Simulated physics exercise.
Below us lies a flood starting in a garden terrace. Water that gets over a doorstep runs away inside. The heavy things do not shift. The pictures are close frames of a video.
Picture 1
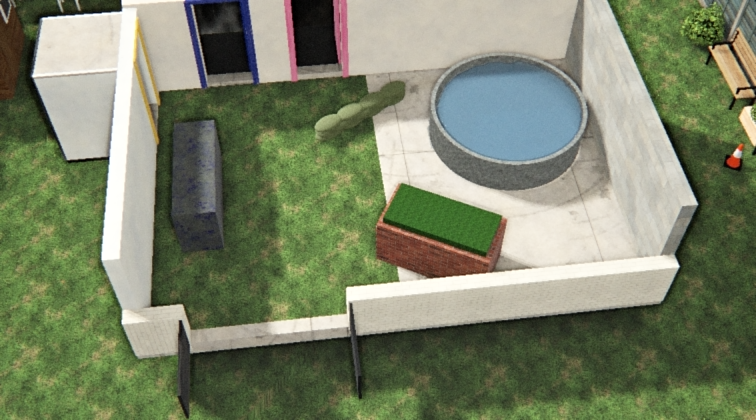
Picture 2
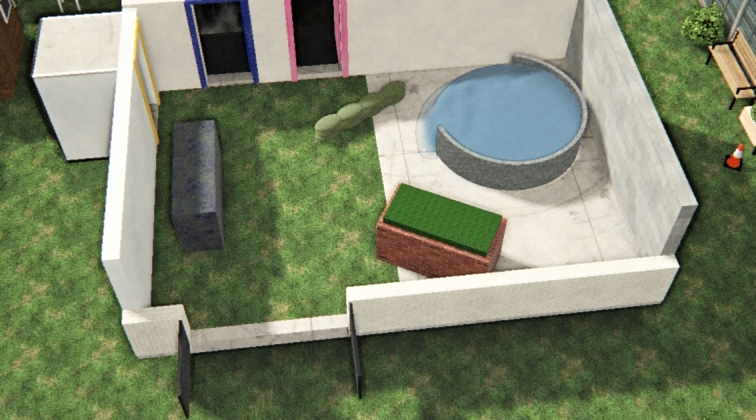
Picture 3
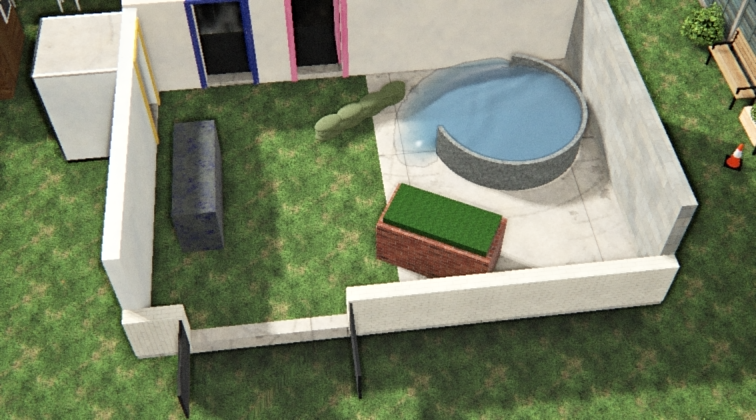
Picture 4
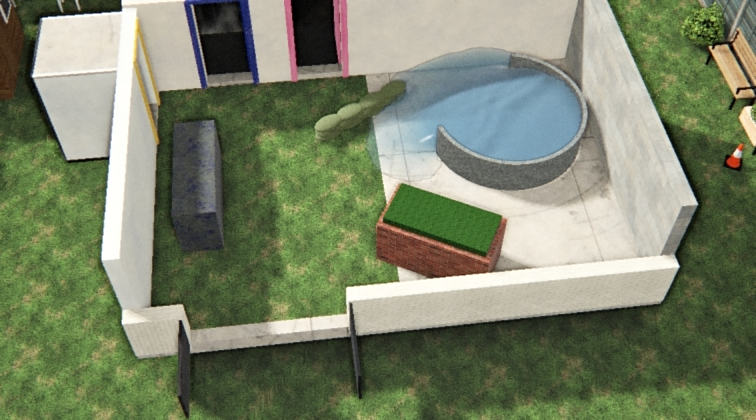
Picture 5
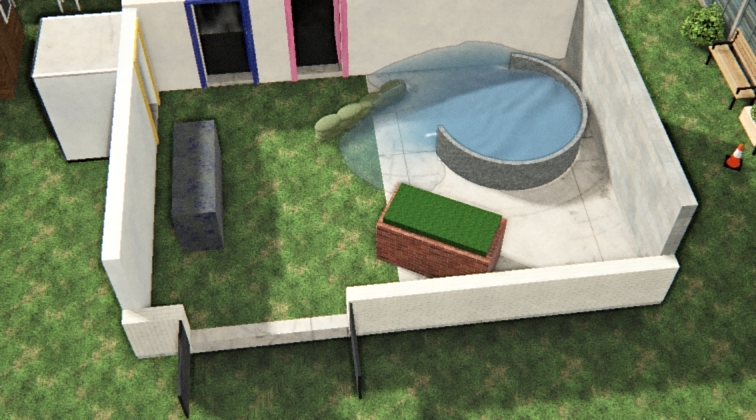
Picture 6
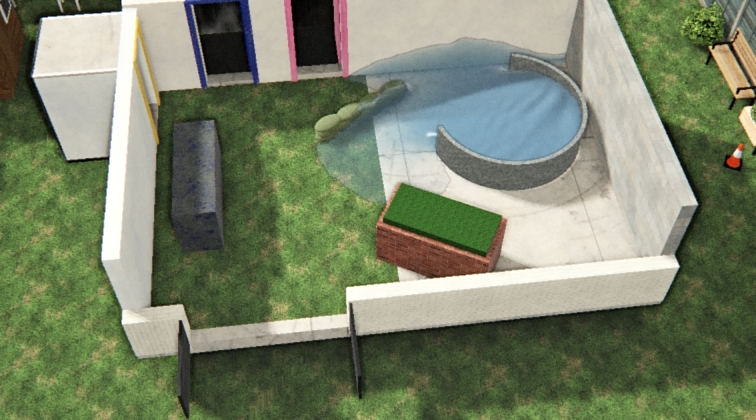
In the video, a round raised pool in a walled garden terrace loses part of its wall on the left, and water pours through the gap, spreading across the paving, around a low hedge and onto the grass.
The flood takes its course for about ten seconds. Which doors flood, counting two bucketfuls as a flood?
The blue door holds within the limit; the yellow door floods; the pink door holds within the limit.
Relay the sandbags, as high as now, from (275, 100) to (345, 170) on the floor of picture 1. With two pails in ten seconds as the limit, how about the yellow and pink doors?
Then: Yellow door goes over, pink door is over.
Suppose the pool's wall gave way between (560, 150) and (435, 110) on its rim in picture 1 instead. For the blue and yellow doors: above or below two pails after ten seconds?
My reading: Blue door takes less, yellow door keeps below it.
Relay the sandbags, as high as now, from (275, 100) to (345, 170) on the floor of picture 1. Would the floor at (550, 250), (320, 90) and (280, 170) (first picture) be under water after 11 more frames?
In that order: Clear, flooded, no water.
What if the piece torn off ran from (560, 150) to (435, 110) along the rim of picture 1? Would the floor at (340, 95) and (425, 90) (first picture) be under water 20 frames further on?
As listed: Not flooded, free of water.
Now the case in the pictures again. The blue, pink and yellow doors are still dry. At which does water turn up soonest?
First comes the one in pink.
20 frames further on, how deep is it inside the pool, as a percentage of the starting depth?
Some 30 per cent.
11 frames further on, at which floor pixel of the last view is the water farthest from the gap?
Near (228, 218).
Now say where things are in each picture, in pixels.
The pool at (508, 109) is whole and still, in the first picture.
Water pours out on the pool's far side and has run to a hidden place, in the second picture.
The front is at a hidden place, out from the gap on the pool's far side, in the third picture.
Water pours out on the pool's far side and has run to a hidden place, in the fourth picture.
Water pours out on the pool's far side and has run to (555, 60), in the fifth picture.
Water pours out on the pool's far side and has run to (333, 171), in the sixth picture.
A moment on, water covers 30 % of the floor; the blue door not reached, the yellow door not reached, the pink door wet at the sill, nothing in.
Next, water covers 45 % of the floor; the blue door wet at the sill, nothing in, the yellow door not reached, the pink door wet at the sill, nothing in.
Then, water covers 75 % of the floor; the blue door wet at the sill, nothing in, the yellow door wet at the sill, nothing in, the pink door wet at the sill, nothing in.
Later, water covers 95 % of the floor; the blue door wet at the sill, nothing in, the yellow door over two buckets in, the pink door wet at the sill, nothing in.
In the end, water covers 95 % of the floor; the blue door wet at the sill, nothing in, the yellow door over two buckets in, the pink door wet at the sill, nothing in.
